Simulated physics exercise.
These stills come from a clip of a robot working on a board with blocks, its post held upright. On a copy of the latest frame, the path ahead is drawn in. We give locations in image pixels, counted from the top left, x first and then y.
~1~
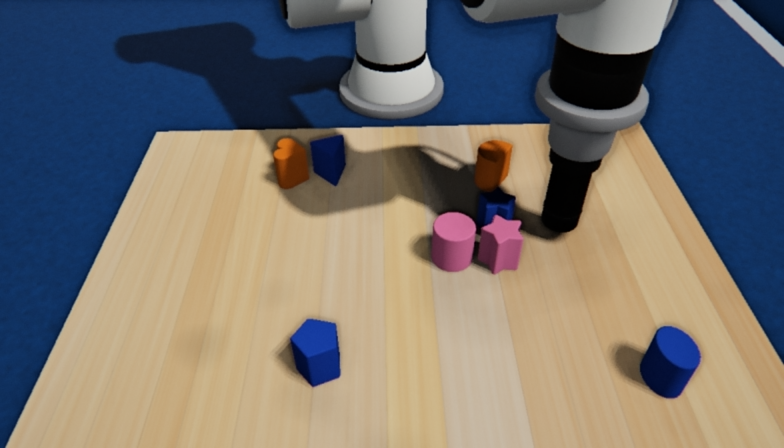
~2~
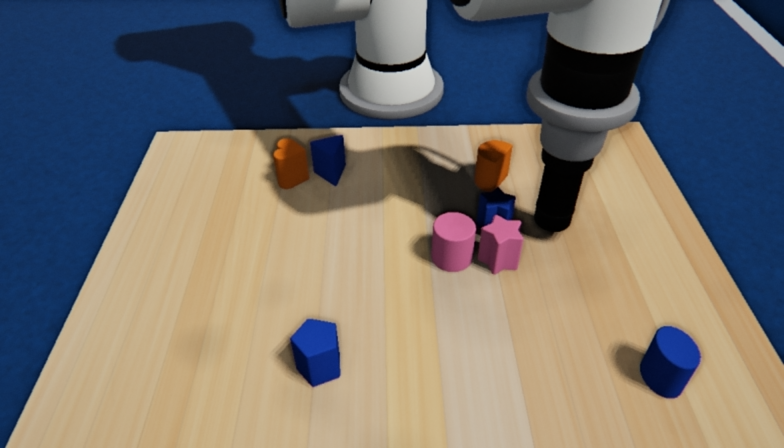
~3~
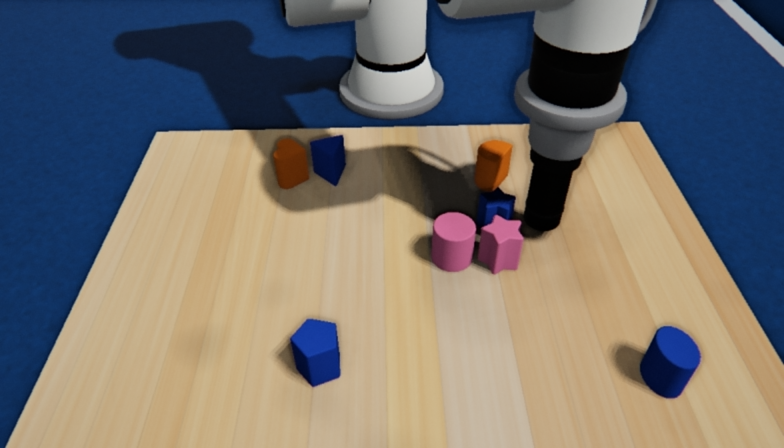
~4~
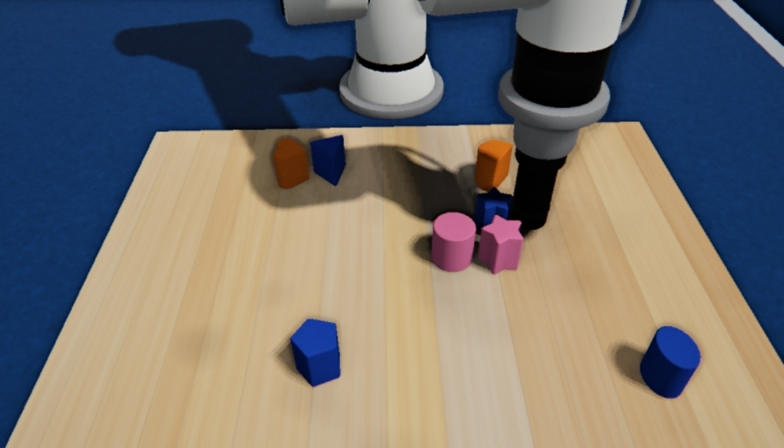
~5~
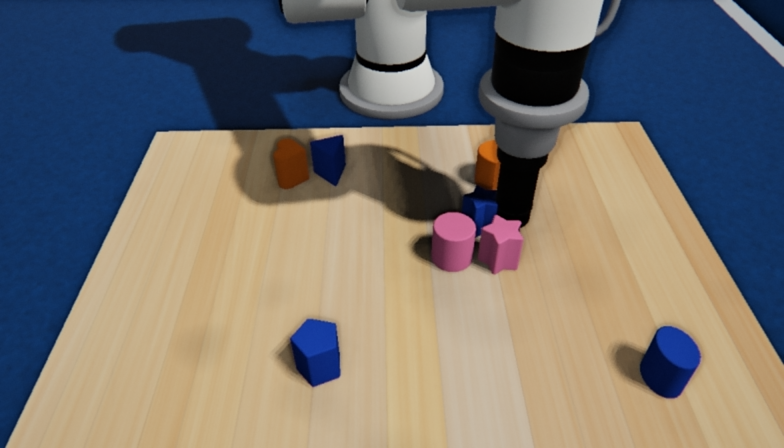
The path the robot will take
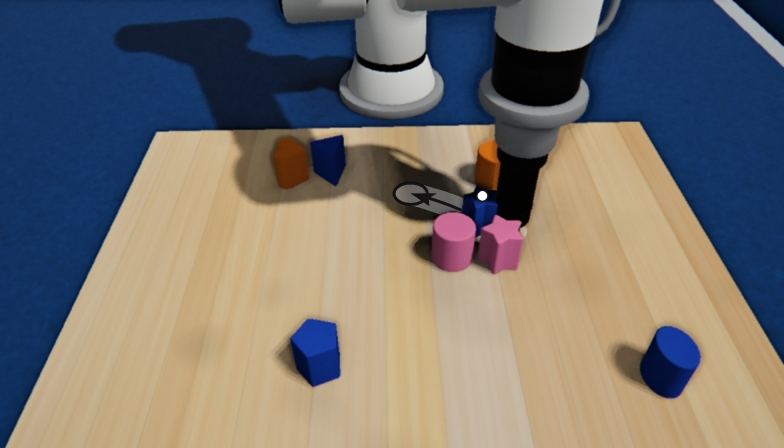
On a wooden board scattered with blue, pink and orange blocks, a robot arm slid its black post left and nudged the blue star block slightly left, while the pink blocks beside it stayed put.
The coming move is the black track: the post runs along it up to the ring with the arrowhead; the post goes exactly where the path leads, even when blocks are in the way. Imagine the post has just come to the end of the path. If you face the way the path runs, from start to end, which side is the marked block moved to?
The answer is left.
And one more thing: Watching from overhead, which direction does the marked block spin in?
It rotates counterclockwise.
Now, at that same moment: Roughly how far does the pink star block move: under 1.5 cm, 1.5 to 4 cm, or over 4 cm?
The answer here is less than 1.5 cm.
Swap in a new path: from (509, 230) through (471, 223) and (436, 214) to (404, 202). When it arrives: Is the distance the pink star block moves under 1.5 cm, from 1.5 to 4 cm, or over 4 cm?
It slides not even 1.5 cm.
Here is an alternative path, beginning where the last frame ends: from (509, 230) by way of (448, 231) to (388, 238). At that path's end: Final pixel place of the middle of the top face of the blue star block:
At (360, 196).
Path on the board, from (509, 230) by way of (475, 216) and (443, 203) to (411, 193); the dot is on the blue star block.
On the path given first. One third of the way, post (477, 204); blue star block (450, 190), turned 25° anticlockwise.
Two thirds of the way, post (443, 191); blue star block (432, 189), turned 70° anticlockwise.
At the end, post (411, 182); blue star block (430, 189), turned 80° anticlockwise; pink star block in place.
